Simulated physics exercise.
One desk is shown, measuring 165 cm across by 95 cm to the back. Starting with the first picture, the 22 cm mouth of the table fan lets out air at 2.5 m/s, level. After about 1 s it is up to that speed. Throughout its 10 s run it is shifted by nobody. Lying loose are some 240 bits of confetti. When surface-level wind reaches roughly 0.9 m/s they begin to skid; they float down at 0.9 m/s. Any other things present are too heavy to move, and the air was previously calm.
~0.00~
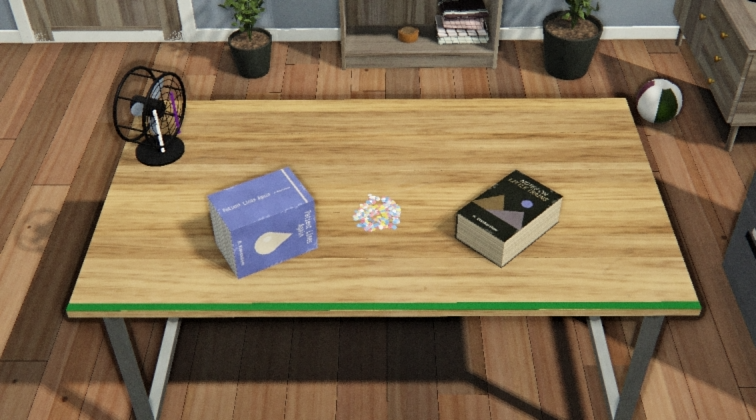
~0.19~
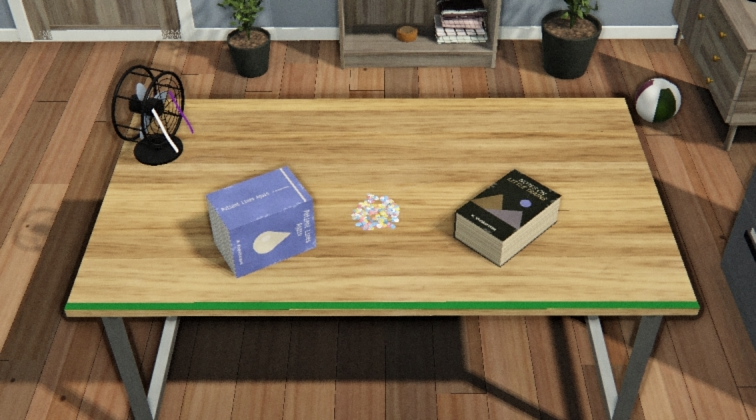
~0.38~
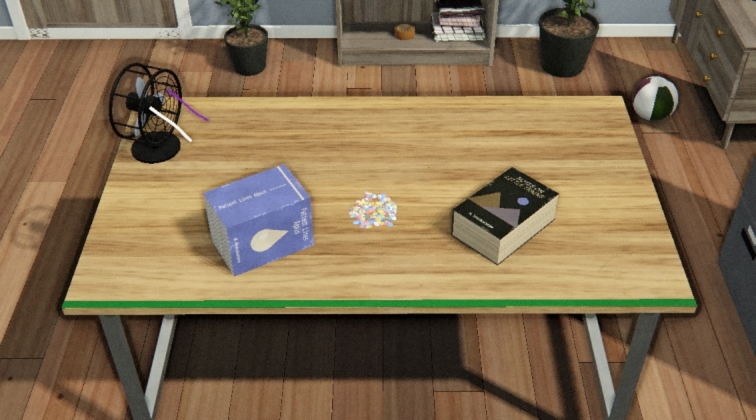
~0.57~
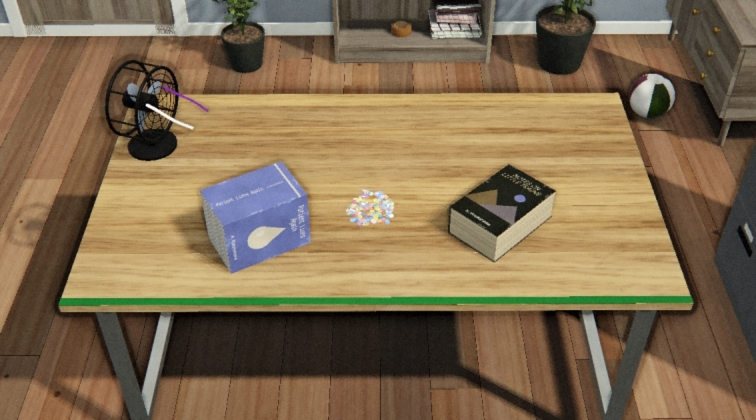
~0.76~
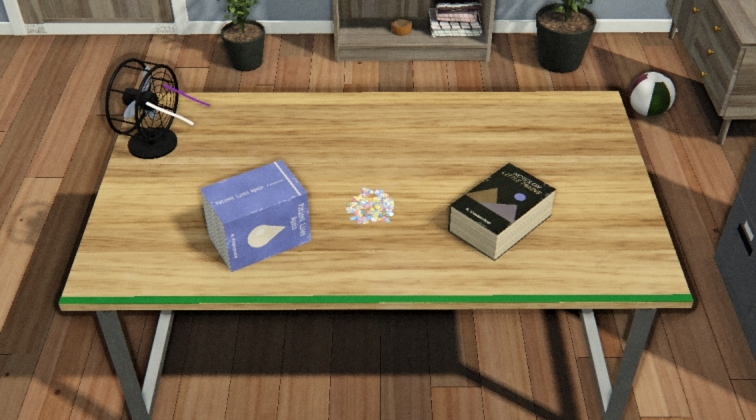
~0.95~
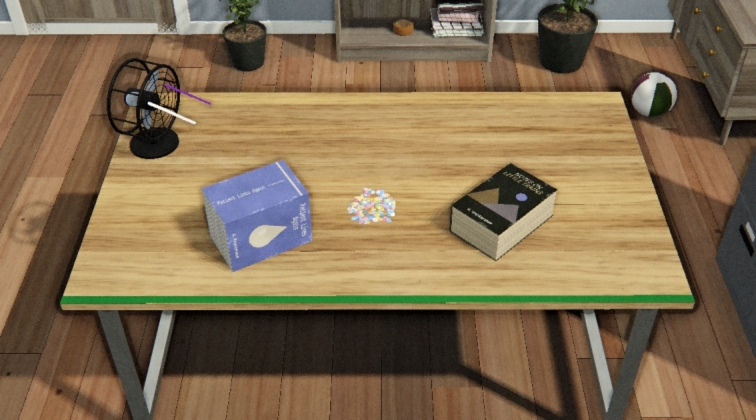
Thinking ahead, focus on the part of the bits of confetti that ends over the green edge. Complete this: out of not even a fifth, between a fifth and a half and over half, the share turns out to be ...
The share turns out to be above one half.
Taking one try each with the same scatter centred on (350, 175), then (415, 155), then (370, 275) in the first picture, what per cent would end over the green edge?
2 %, 0 %, 4 %.
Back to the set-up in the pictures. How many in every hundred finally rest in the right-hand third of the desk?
I'd estimate around 2 per cent.
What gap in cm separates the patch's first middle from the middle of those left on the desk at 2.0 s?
I'd say close to 30 cm.
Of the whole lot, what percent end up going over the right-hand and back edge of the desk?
Estimate: Right-hand ~ 15 %; back ~ 0 %.
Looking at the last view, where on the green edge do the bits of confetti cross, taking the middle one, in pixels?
Median crossing, approx. (473, 303).
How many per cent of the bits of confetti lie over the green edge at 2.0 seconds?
50 per cent, roughly.
After 2.0 s the count stands so, 49 % are over the green edge; the middle of those still in play is near (464, 247).
After 3.2 s the count stands so, 74 % are over the green edge; the middle of those still in play is near (476, 216).
After 5.5 s the count stands so, 77 % are over the green edge.
After 10.0 s, at the end, 78 % are over the green edge.
